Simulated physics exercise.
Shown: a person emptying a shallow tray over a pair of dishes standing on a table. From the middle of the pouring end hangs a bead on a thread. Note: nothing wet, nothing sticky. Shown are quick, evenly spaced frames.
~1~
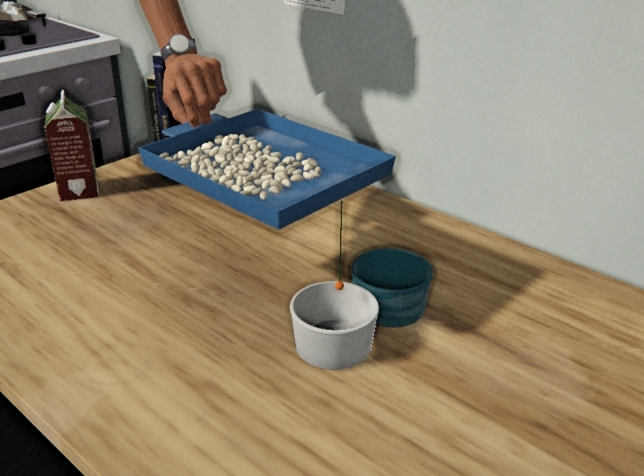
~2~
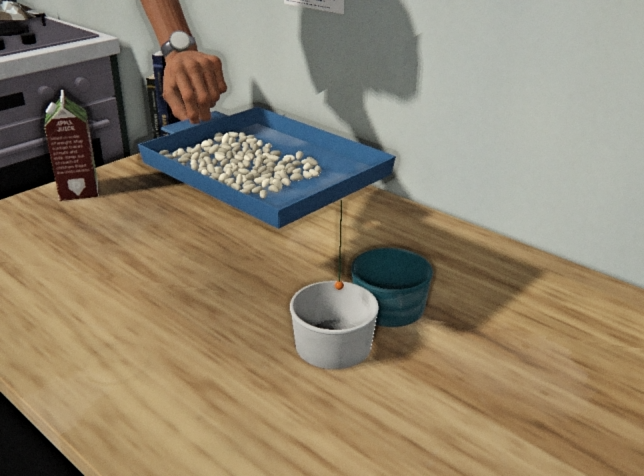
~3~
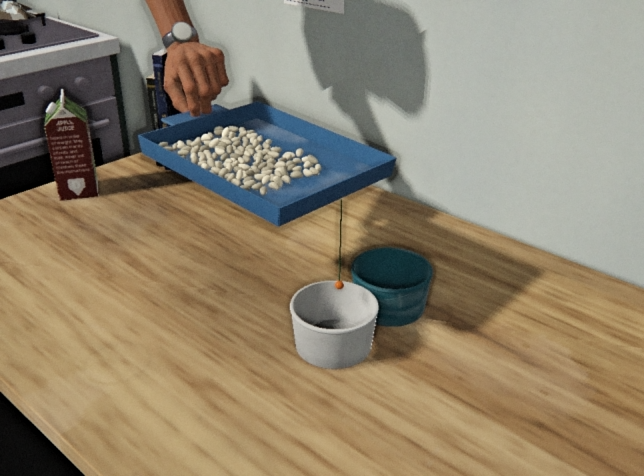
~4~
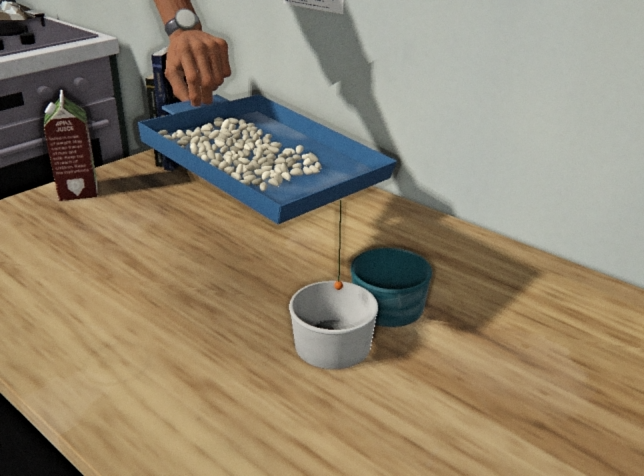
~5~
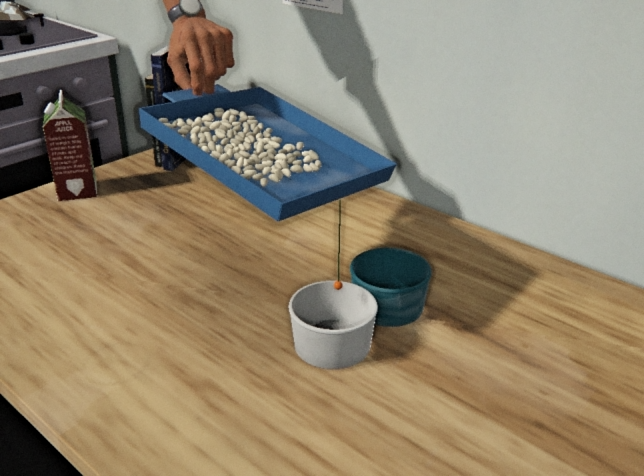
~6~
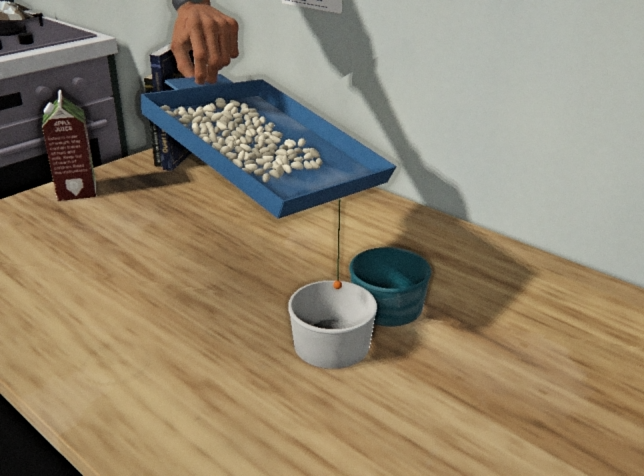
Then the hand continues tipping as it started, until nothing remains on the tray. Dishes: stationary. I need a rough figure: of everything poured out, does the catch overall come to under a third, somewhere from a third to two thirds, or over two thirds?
Between both dishes you'd find most of it, past two thirds.
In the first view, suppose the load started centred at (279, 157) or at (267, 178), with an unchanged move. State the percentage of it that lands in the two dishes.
Around 80 in a hundred the first time, around 70 in a hundred the second.
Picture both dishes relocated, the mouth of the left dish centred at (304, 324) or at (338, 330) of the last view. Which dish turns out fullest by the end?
Position 1 - the dish to the right; position 2 - the dish to the right.
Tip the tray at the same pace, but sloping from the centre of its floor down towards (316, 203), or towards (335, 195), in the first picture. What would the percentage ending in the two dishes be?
In order, some 20 % and some 20 %.
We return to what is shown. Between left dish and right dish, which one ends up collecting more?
You'll find more in the right of the two at the end.
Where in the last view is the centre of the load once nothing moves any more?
I'd mark it at roughly (389, 300).
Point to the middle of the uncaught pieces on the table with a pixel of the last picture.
The centre sits near (448, 363).
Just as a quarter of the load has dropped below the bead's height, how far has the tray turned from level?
I'd put it at about 100 degrees.
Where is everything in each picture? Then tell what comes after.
Corners of the pouring end at (278, 209) and (392, 156), level; middle of the load at (242, 168), white beans; left dish at (366, 339); right dish at (422, 299); bead on its thread at (340, 286), in the first frame.
Corners of the pouring end at (278, 208) and (392, 156), level; middle of the load at (242, 167), in the second frame.
Corners of the pouring end at (279, 206) and (393, 158), tipped barely, lowest at the right corner; middle of the load at (242, 162), in the third frame.
Corners of the pouring end at (280, 204) and (393, 161), tipped a little, lowest at the right corner; middle of the load at (242, 156), in the fourth frame.
Corners of the pouring end at (282, 202) and (393, 163), tipped a little, lowest at the right corner; middle of the load at (248, 147), in the fifth frame.
Corners of the pouring end at (284, 199) and (393, 166), tipped clearly, lowest at the right corner; middle of the load at (249, 140); left dish at (365, 338); right dish at (421, 298), in the sixth frame.
Soon after the last picture, tray tipped steeply; nearly all on the tray; a stray few in the right dish; a small part in the air.
A little later, tray tipped right over; about half on the tray; about a third in the right dish; a stray few outside both; a small part in the air.
Later still, tray tipped past a quarter turn; most in the right dish; a small part outside both.
At rest, tray tipped past a quarter turn; none in the left dish; most in the right dish; a small part outside both.
